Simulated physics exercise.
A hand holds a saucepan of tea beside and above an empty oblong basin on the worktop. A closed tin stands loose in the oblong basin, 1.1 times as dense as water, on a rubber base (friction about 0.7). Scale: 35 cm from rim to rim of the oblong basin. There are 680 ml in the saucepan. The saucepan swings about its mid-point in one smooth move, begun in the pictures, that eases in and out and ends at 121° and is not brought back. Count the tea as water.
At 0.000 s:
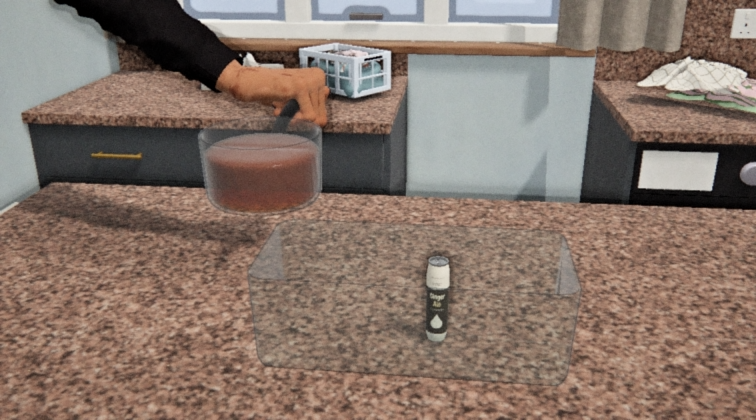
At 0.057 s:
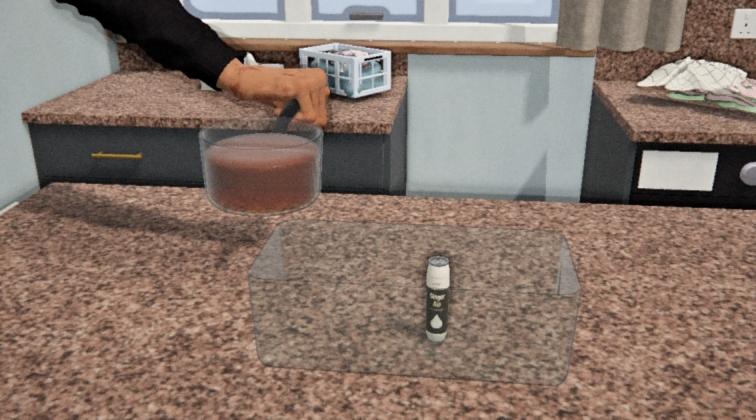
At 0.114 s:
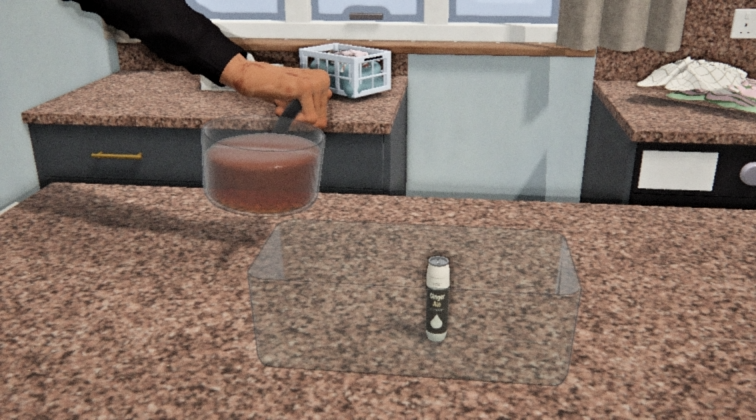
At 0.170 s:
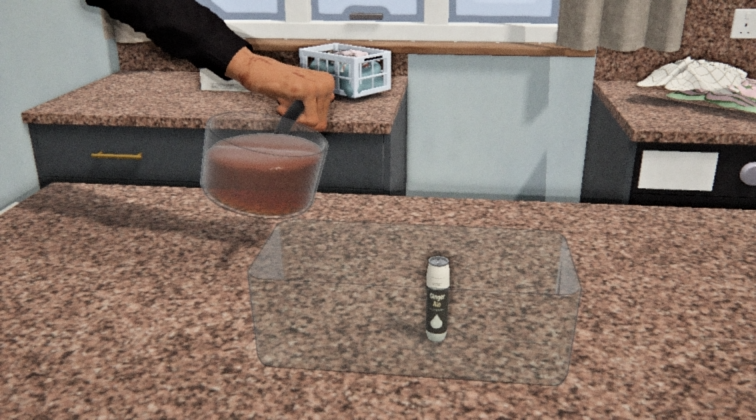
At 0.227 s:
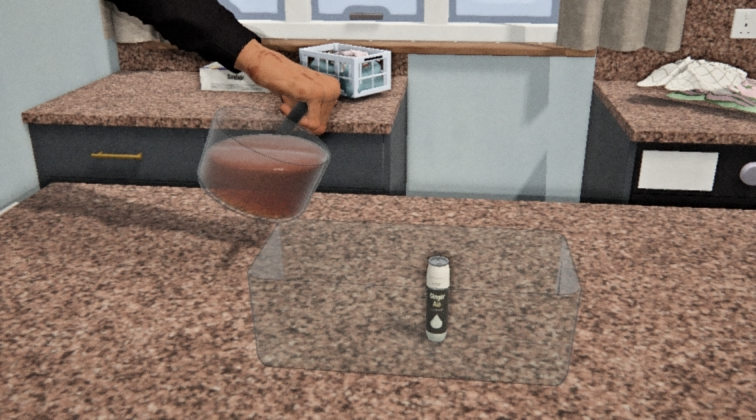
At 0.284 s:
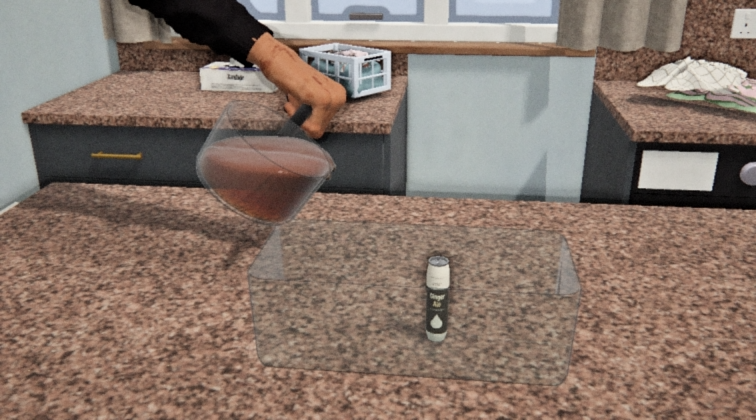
A hand holds a clear pan of reddish-brown liquid almost level above and to the left of an empty transparent basin, where a small capped container stands. The pan then tilts steadily down to the right, the hand turning with it, until it leans noticeably and the liquid nears its lower rim.
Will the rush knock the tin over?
It stays up.
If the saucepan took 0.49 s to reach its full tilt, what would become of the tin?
The tin keeps standing.
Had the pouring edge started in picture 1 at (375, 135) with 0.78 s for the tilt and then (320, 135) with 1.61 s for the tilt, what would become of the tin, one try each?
First it topples; then it stays up.
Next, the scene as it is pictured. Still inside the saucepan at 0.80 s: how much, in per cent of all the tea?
Near 2 in a hundred.
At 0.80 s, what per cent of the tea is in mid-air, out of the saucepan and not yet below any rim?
Some 2 per cent.
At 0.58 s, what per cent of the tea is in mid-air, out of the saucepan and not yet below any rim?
Some 26 per cent.
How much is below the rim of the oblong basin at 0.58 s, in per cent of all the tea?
Some 52 per cent.
After 0.58 s the tilt is 103° and 23 per cent is still to pour; the tin stands where it began.
After 0.80 s the tilt is 121° and 2 per cent is still to pour; the tin stands where it began.
After 1.03 s the tilt is 121° and 0 per cent is still to pour; the tin stands where it began.
After 1.28 s the tilt is 121° and 0 per cent is still to pour; the tin stands where it began.
In the end the tin stands where it began.
